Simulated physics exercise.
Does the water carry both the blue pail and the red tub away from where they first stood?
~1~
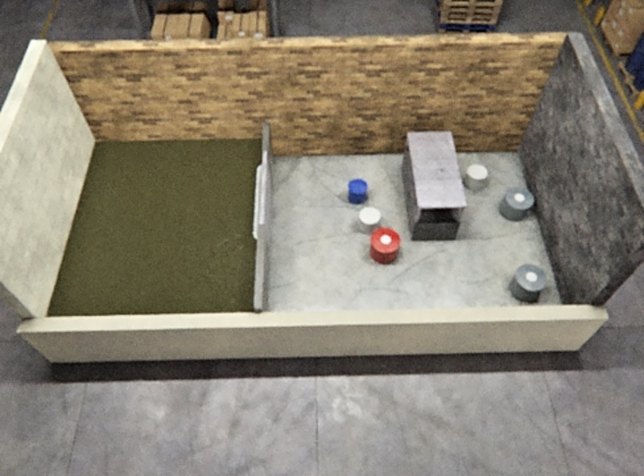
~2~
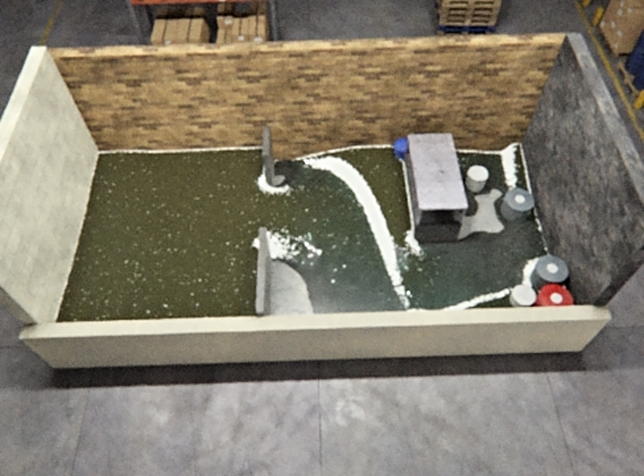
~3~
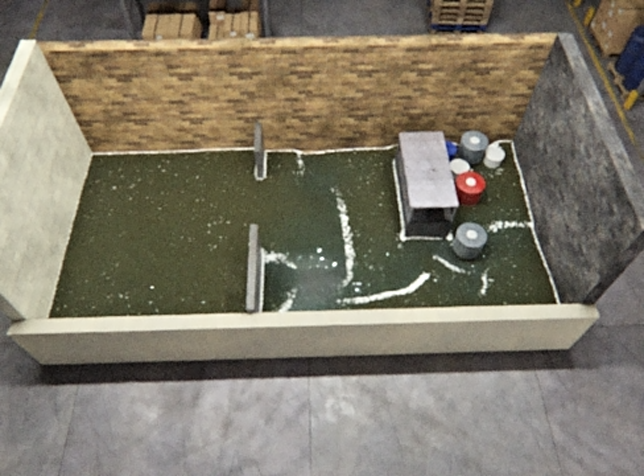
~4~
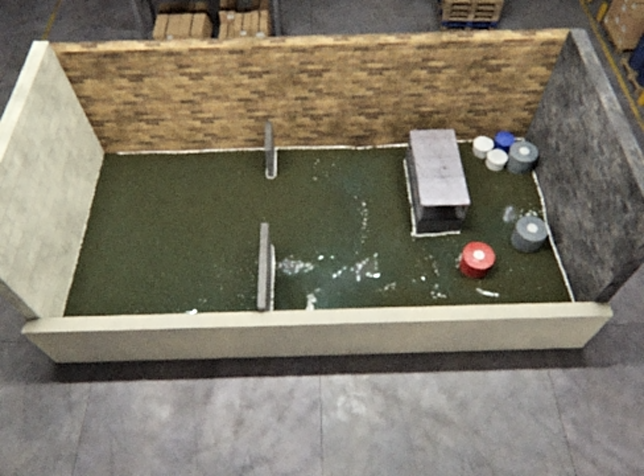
Yes, both are carried off to the right. The blue pail ends up near the far right corner, and the red tub ends up to the right of the block, closer to the near wall.
